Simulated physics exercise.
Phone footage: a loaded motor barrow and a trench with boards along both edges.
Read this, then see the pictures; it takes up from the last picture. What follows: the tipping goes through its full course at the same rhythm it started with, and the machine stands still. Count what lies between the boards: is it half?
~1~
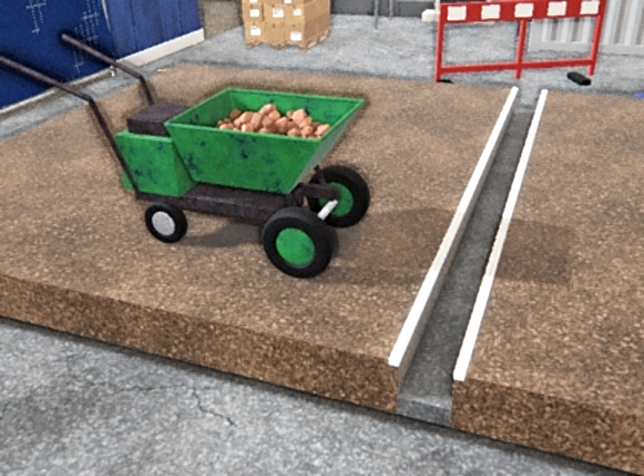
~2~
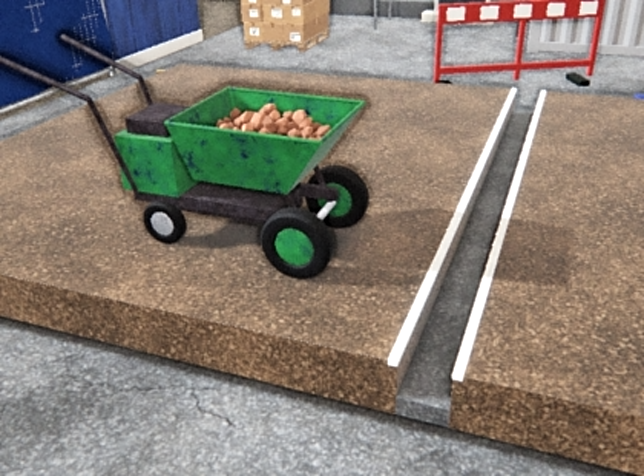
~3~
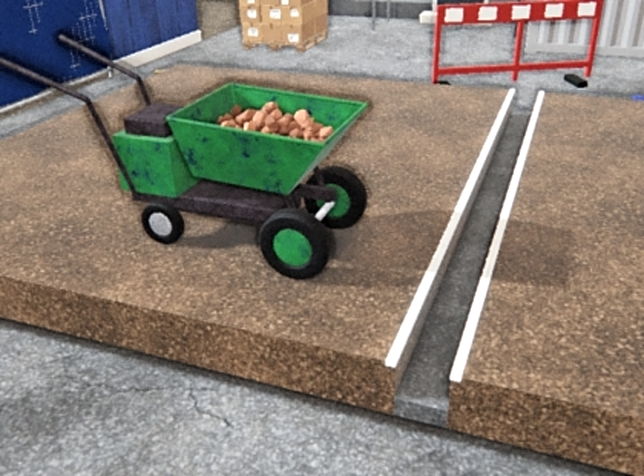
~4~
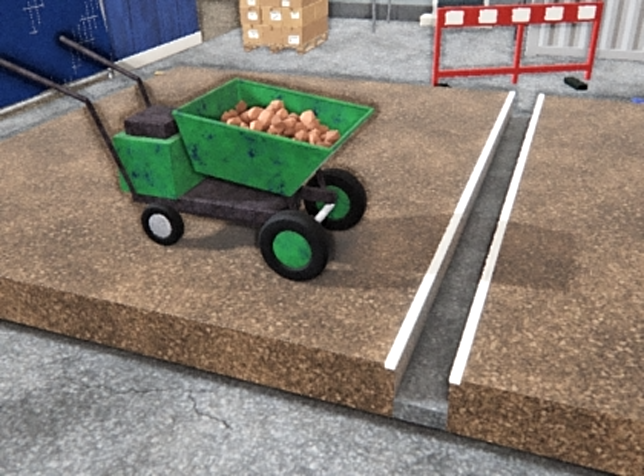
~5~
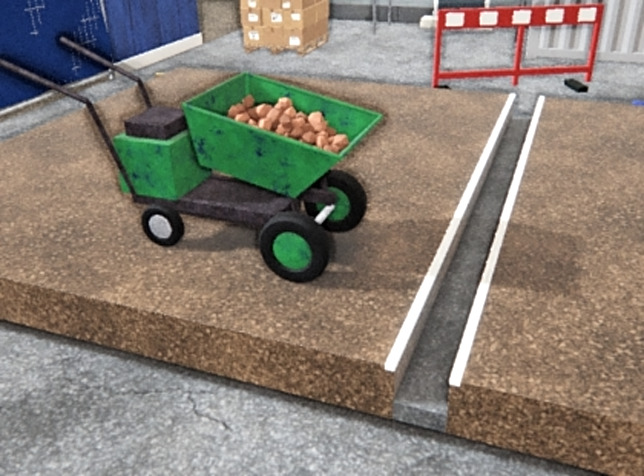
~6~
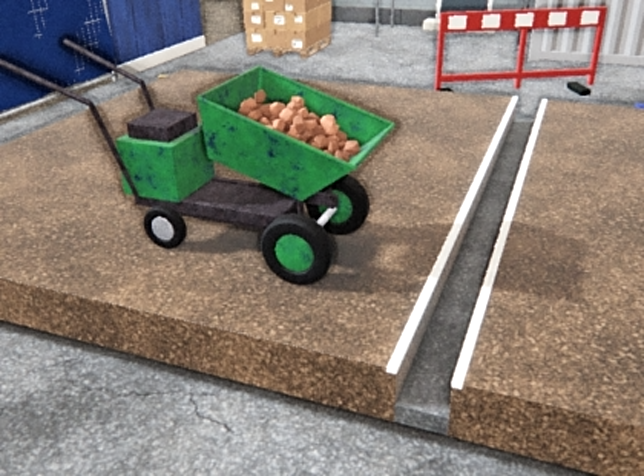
Predicted result: Mostly in.
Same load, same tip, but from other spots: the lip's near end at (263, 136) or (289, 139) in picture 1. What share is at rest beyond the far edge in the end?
0 % for the first, 0 % for the second.
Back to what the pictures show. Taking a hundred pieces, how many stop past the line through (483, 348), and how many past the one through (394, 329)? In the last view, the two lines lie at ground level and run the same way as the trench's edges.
First roughly 0 percent, then 90 percent.
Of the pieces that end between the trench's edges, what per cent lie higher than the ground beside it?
About 20 %.
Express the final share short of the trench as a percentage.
Share: Near 5 %.
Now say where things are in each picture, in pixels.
In the first frame, lip of the skip (319, 142), level; top of the load (260, 133), lumps of rubble; first edge of the trench (410, 324); far edge (471, 336), the trench under half as wide as the skip, and about as deep as wide.
In the second frame, lip of the skip (320, 143), level; top of the load (260, 133).
In the third frame, lip of the skip (323, 146), tipped barely; top of the load (262, 132).
In the fourth frame, lip of the skip (331, 151), tipped a little; top of the load (267, 131).
In the fifth frame, lip of the skip (341, 158), tipped a little; top of the load (266, 122).
In the sixth frame, lip of the skip (354, 168), tipped clearly; top of the load (265, 124); first edge of the trench (409, 332); far edge (469, 344).
Just after the last frame, skip tipped steeply; every one in the skip.
A moment on, skip tipped right over; the larger part in the skip; just a few short of the trench; roughly a quarter in or heaped over the trench; just a few falling.
Further on, skip tipped right over; about a tenth in the skip; about a tenth short of the trench; the larger part in or heaped over the trench; just a few beyond it.
When it is over, skip tipped right over; about a tenth in the skip; about a tenth short of the trench; the larger part in or heaped over the trench; just a few beyond it.
